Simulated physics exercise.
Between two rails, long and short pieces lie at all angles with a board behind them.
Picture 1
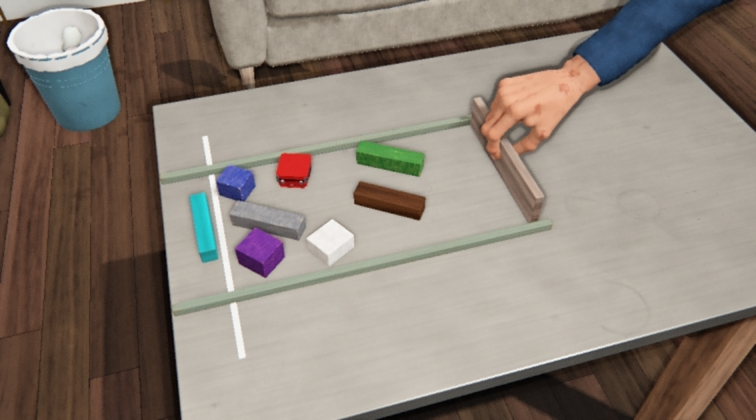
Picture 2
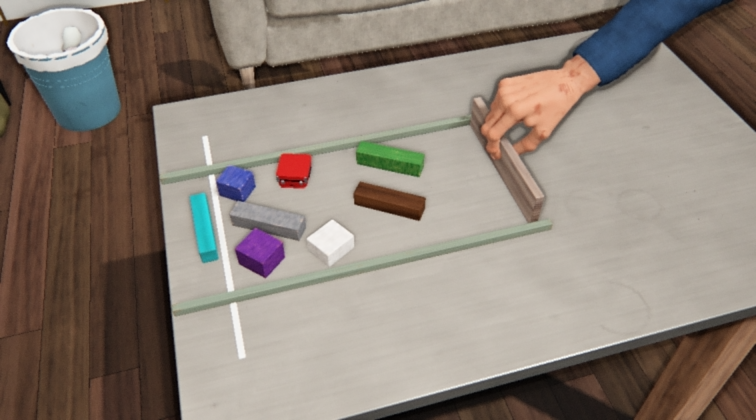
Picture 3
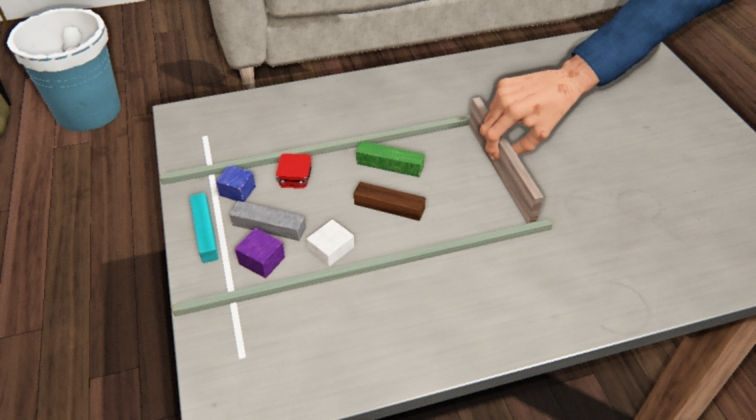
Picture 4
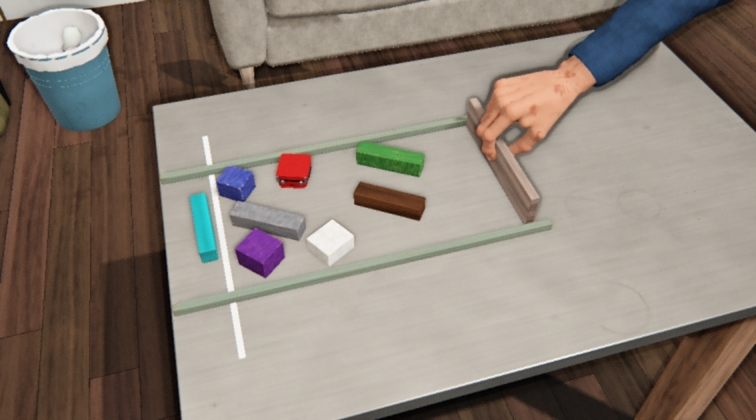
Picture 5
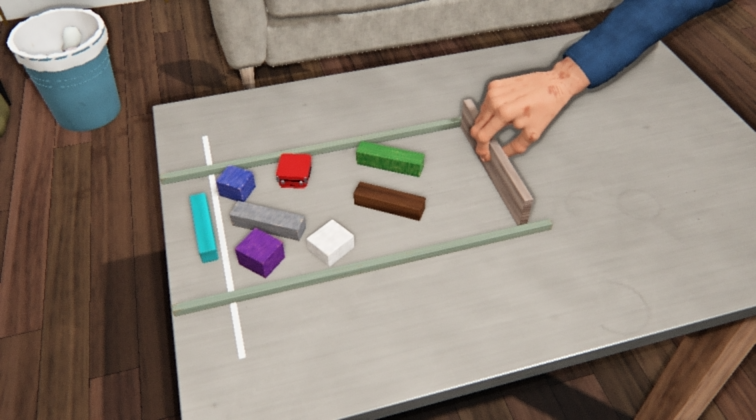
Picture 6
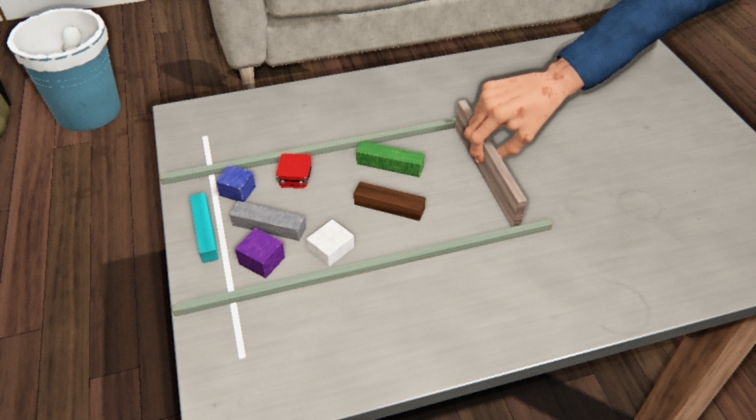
On a grey tabletop between two green rails, a hand slides a board slightly left behind coloured blocks and sticks lying still.
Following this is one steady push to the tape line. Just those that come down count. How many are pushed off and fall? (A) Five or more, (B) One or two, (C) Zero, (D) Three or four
B.
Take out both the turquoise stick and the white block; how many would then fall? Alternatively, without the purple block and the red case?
Fallen: 1 in the first try, 1 in the other.
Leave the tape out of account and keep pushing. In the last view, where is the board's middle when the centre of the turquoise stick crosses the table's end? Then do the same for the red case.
Near (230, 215) in the first case, near (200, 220) in the other.
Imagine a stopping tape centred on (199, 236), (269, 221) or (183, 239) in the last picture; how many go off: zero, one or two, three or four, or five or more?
Trial 1 - five or more; trial 2 - zero; trial 3 - at least five.
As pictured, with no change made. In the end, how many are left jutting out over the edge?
The figure is 2.
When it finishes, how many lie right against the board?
3 are in contact with it.
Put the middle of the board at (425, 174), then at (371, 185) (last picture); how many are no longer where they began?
Tally at point one: 1; at point two: 2.
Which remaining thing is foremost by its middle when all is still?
The one out in front is the purple block.
Early on, none off yet; turquoise stick at rest near (204, 227); blue block at rest near (236, 184); purple block at rest near (260, 253).
Finally, the number that fall off is one or two; lost, blue block and turquoise stick.
